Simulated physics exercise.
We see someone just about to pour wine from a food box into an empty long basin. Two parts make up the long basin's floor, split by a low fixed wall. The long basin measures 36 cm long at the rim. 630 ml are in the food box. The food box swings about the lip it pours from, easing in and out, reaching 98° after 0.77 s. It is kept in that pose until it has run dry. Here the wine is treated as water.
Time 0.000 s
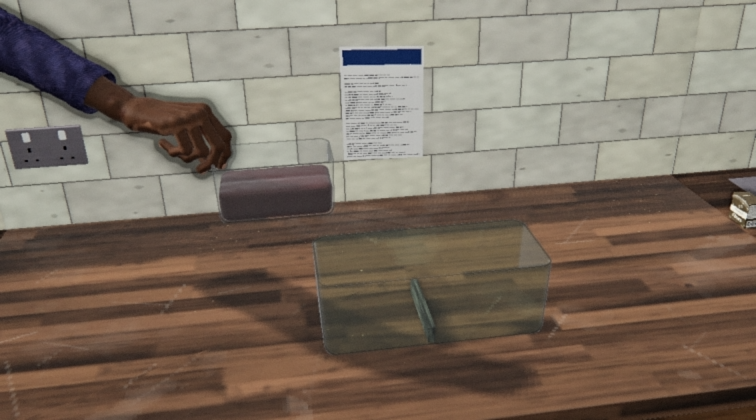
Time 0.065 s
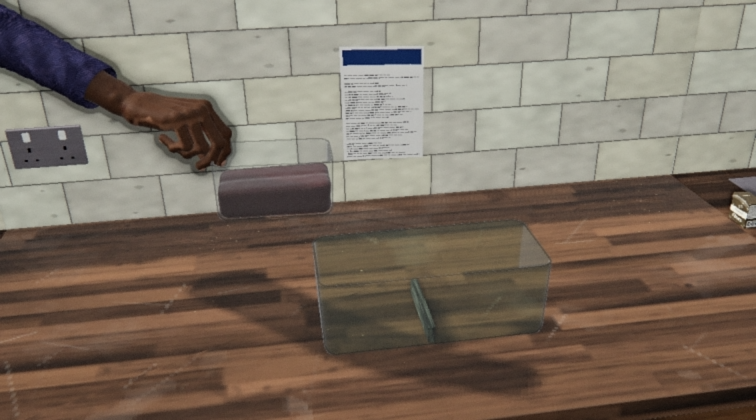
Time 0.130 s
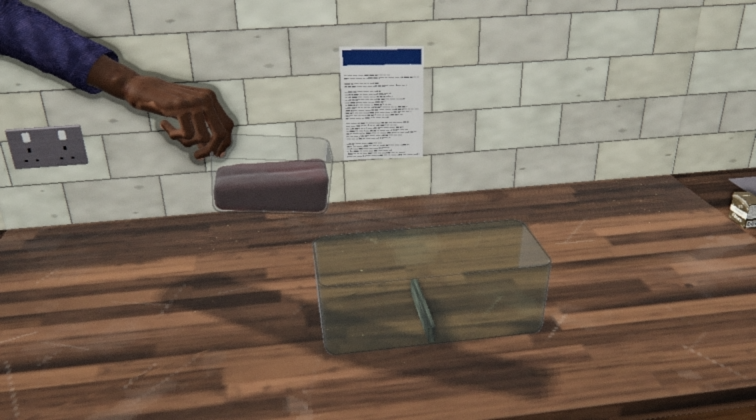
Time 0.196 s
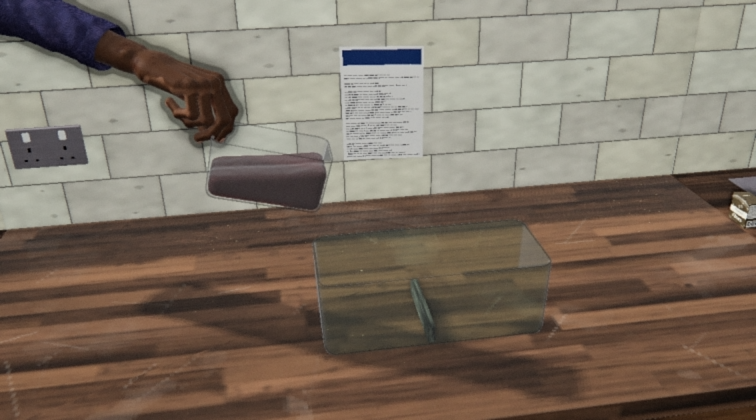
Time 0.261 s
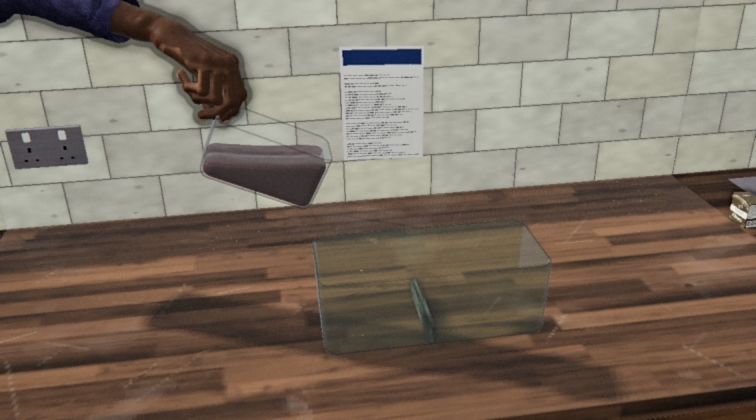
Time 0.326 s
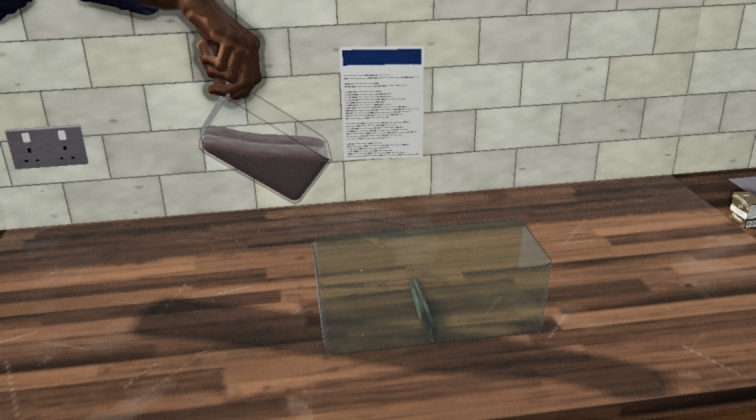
On a wooden worktop by a tiled wall, a hand steadily tilted a clear box of dark liquid down to the right, above and left of an empty glass basin with a low divider.
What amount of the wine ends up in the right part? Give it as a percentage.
52 %.
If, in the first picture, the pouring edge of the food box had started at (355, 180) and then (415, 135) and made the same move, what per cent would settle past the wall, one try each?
Around 60 per cent first, around 80 per cent next.
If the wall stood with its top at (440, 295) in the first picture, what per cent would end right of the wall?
With the wall placed like that, close to 15 per cent.
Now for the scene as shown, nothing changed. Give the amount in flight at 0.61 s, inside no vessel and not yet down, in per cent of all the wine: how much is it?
It comes to about 58 percent.
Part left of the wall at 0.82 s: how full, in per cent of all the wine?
The left part holds some 22 per cent.
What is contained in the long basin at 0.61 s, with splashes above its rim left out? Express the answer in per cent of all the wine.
4 %, give or take.
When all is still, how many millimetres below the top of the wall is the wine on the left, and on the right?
Looks like roughly 18 mm on the left and roughly 16 mm on the right.
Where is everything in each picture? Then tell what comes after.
The first picture shows tilt 0°; pouring edge (330, 151); surface from (220, 182) to (330, 174); the long basin's rim runs from (316, 262) to (537, 242); the wall's top is at (423, 303).
The second picture shows tilt 2°; pouring edge (330, 151); surface from (218, 181) to (329, 172).
The third picture shows tilt 7°; pouring edge (330, 151); surface from (215, 177) to (327, 167).
The fourth picture shows tilt 15°; pouring edge (330, 151); surface from (210, 167) to (325, 162).
The fifth picture shows tilt 25°; pouring edge (329, 151); surface from (205, 153) to (325, 154).
The sixth picture shows tilt 37°; pouring edge (329, 151); surface from (203, 134) to (327, 147).
Then, 0.61 s in, the tilt is 88° and 39 per cent is still to pour, 4 is left of the wall and 0 right of it.
Then, 0.82 s in, the tilt is 98° and 11 per cent is still to pour, 21 is left of the wall and 49 right of it.
Then, 1.03 s in, the tilt is 98° and 2 per cent is still to pour, 37 is left of the wall and 52 right of it.
Then, 1.27 s in, the tilt is 98° and 0 per cent is still to pour, 43 is left of the wall and 52 right of it.
Finally, 45 per cent lies left of the wall, 52 right of it and 3 outside.
